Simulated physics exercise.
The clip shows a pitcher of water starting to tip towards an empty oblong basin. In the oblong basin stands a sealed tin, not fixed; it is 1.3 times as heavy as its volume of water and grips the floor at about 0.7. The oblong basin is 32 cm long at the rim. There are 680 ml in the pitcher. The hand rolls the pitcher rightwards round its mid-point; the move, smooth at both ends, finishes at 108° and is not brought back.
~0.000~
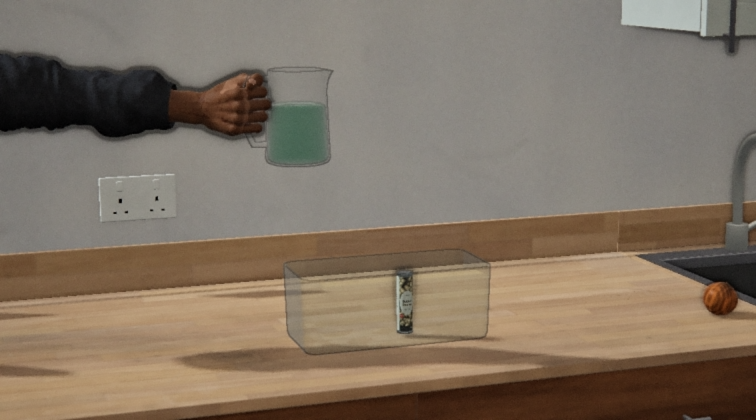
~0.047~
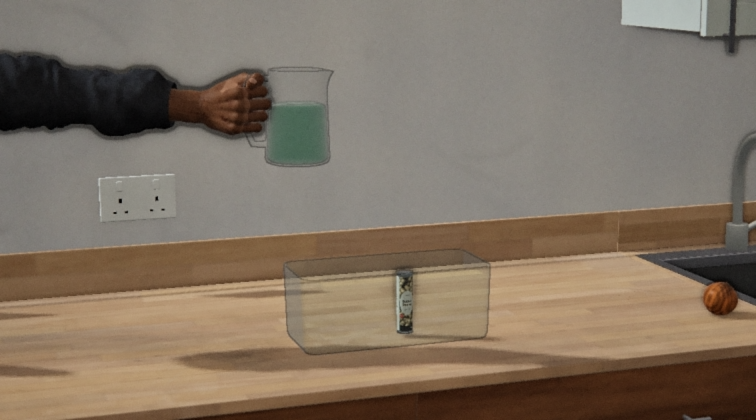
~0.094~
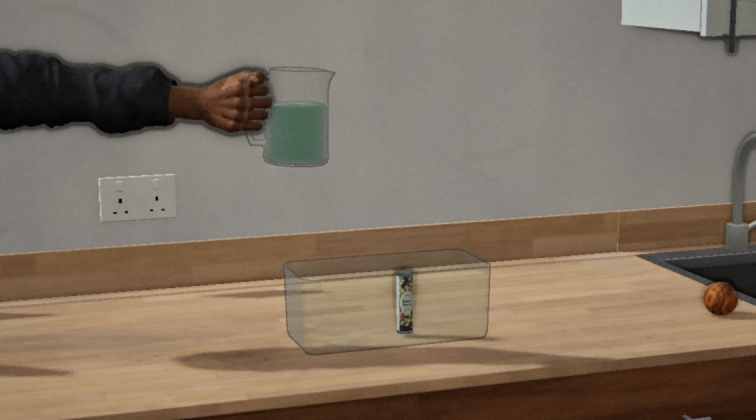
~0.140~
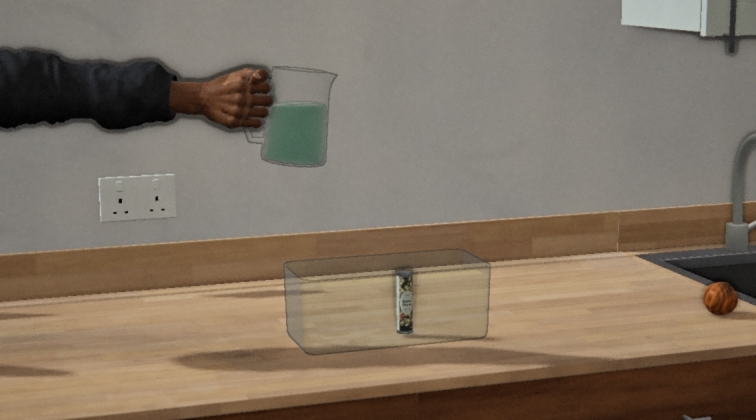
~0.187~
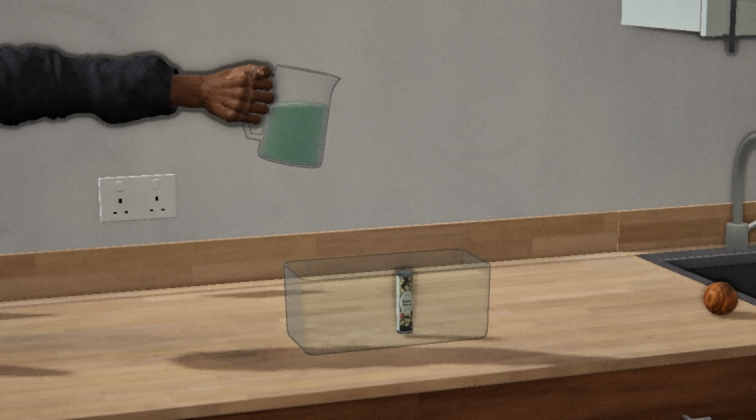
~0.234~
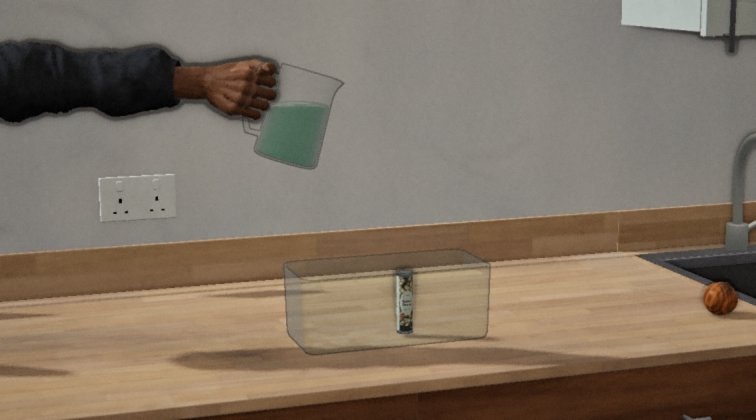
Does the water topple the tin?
The tin topples.
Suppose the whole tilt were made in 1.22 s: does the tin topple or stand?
Then it falls.
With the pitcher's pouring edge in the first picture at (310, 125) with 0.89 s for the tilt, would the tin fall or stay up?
Then it stays up.
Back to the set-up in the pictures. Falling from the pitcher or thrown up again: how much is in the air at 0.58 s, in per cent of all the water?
Some 5 per cent.
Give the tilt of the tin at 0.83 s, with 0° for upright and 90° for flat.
About 5°.
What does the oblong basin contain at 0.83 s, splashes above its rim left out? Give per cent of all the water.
Near 18 in a hundred.
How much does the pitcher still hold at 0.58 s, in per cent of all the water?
Near 94 in a hundred.
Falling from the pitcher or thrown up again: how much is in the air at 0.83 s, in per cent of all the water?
Some 40 per cent.
Then, 0.58 s in, the tilt is 79° and 95 per cent is still to pour; the tin stands where it began.
Then, 0.83 s in, the tilt is 107° and 43 per cent is still to pour; the tin leans 6°.
Then, 1.10 s in, the tilt is 108° and 8 per cent is still to pour; the tin lies on its side.
Then, 1.39 s in, the tilt is 108° and 1 per cent is still to pour; the tin lies on its side.
Finally, the tin lies on its side.
